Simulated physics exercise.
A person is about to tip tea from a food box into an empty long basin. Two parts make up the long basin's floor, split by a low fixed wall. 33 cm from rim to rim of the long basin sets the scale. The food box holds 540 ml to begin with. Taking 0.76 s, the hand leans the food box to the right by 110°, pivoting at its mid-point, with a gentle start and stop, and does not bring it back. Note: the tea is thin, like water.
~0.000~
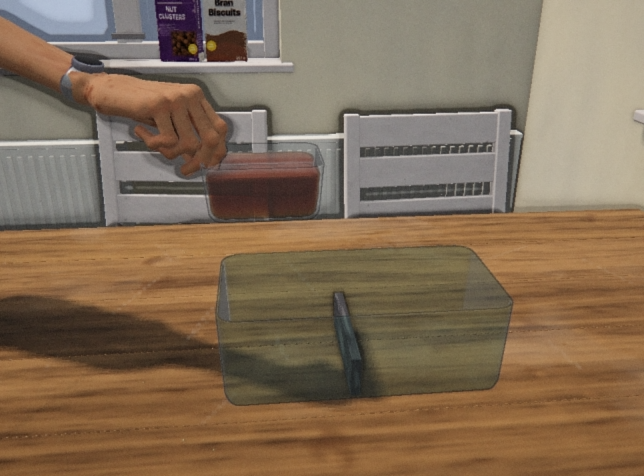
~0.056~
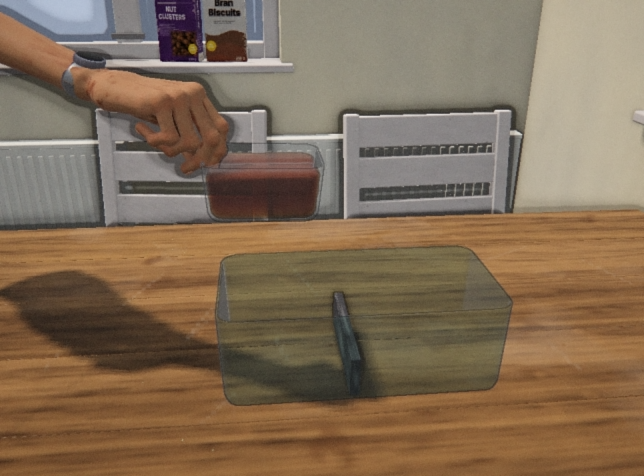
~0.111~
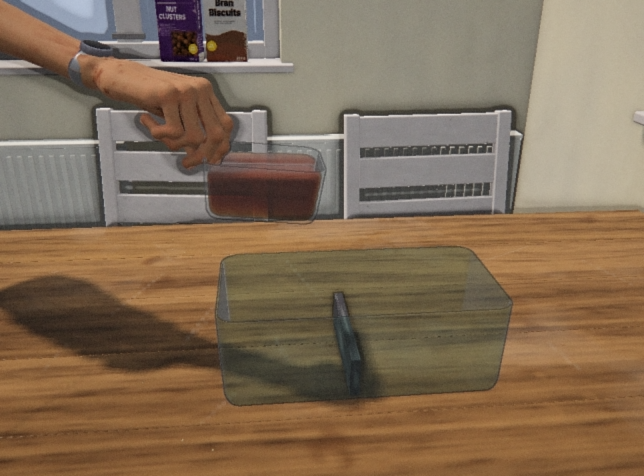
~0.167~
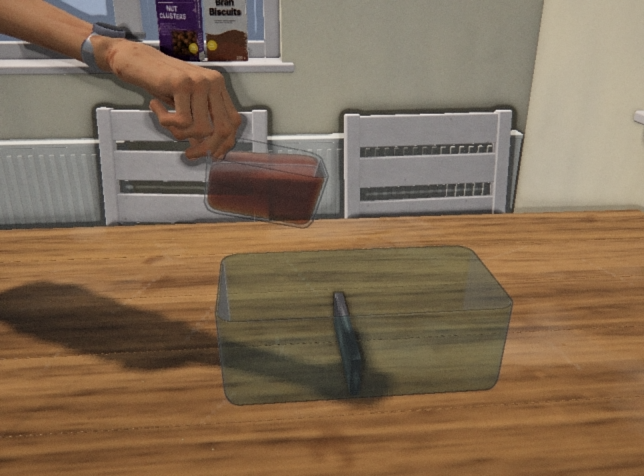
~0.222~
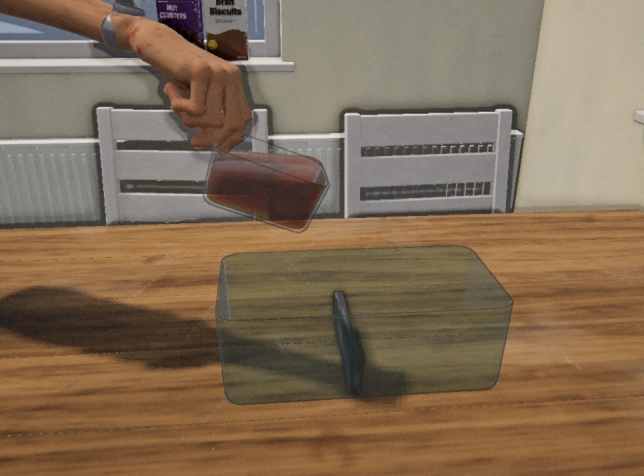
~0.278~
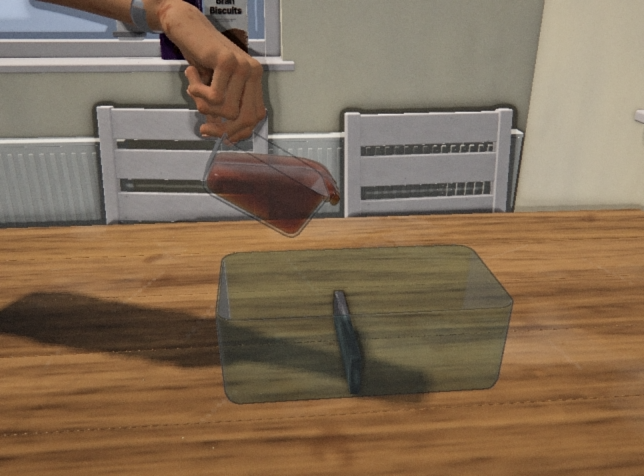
Hand tilting a clear food box of reddish-brown tea rightward above an empty, divided long basin on a wooden table.
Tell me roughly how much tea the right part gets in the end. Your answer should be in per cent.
It gets about 75 per cent.
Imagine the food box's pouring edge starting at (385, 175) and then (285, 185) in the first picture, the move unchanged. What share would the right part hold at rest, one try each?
Some 95 and 10 per cent, in that order.
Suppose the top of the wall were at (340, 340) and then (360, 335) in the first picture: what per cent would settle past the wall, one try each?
In order, 80 and 60 per cent.
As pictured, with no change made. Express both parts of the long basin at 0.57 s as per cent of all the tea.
Left side near 1, right side near 52.
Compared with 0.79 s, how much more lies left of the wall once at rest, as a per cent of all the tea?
Near 4 percent, more or less.
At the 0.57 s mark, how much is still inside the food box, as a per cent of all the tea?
Around 14 in a hundred.
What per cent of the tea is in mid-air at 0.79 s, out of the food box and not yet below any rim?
Airborne share: Near 4 %.
After 0.57 s the tilt is 94° and 13 per cent is still to pour, 1 is left of the wall and 52 right of it.
After 0.79 s the tilt is 110° and 1 per cent is still to pour, 20 is left of the wall and 75 right of it.
After 1.01 s the tilt is 110° and 0 per cent is still to pour, 24 is left of the wall and 75 right of it.
After 1.26 s the tilt is 110° and 0 per cent is still to pour, 24 is left of the wall and 75 right of it.
In the end 24 per cent lies left of the wall, 75 right of it and 1 outside.
